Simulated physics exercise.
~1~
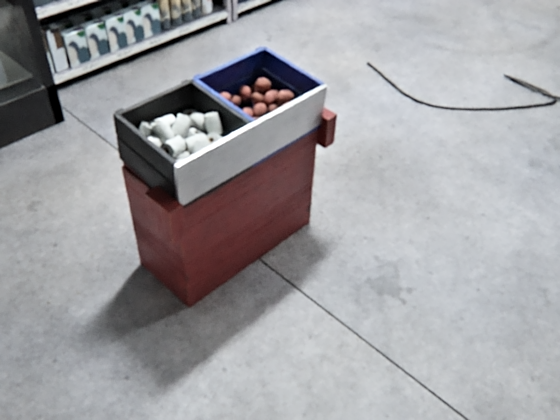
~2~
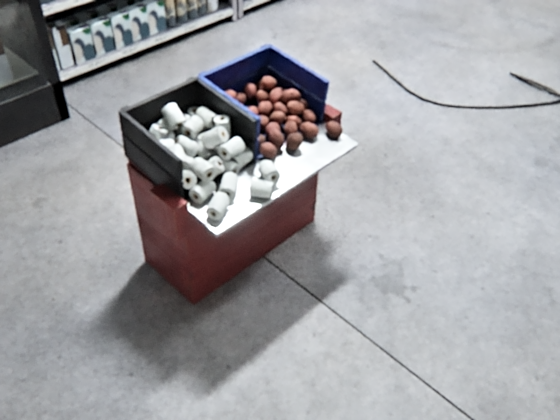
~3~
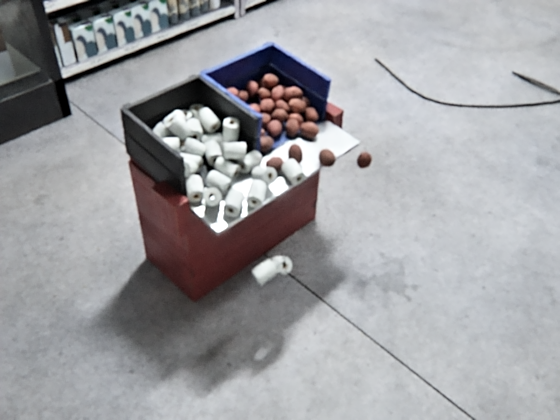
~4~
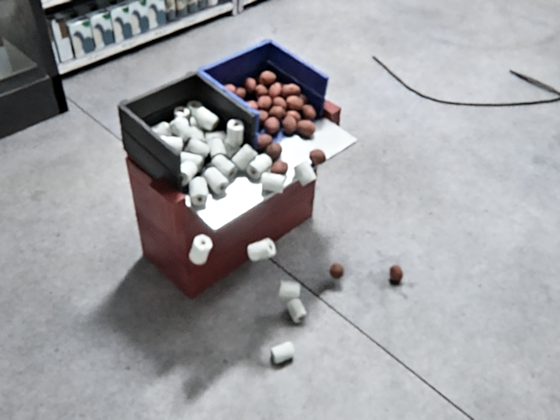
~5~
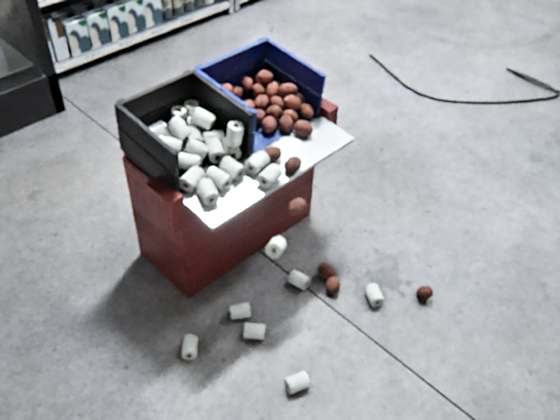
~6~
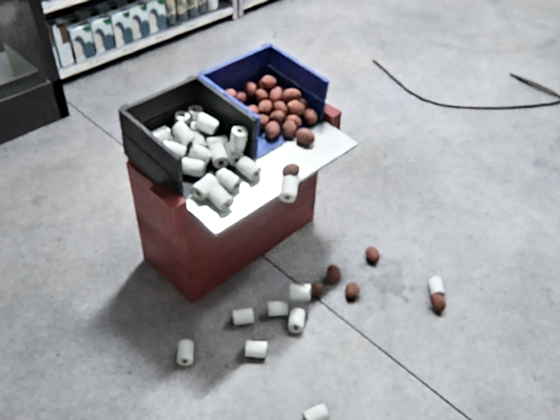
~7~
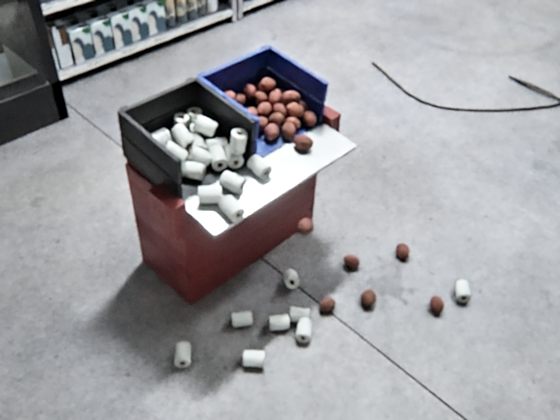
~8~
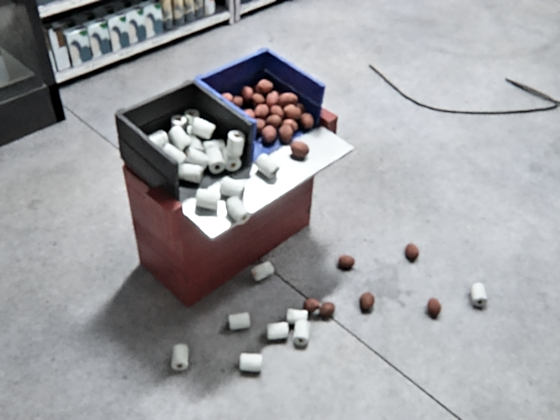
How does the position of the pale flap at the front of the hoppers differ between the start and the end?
At the start the flap stands upright, closing off the front of both hoppers. By the end it lies lowered on its side, extending outward and leaving the fronts open.
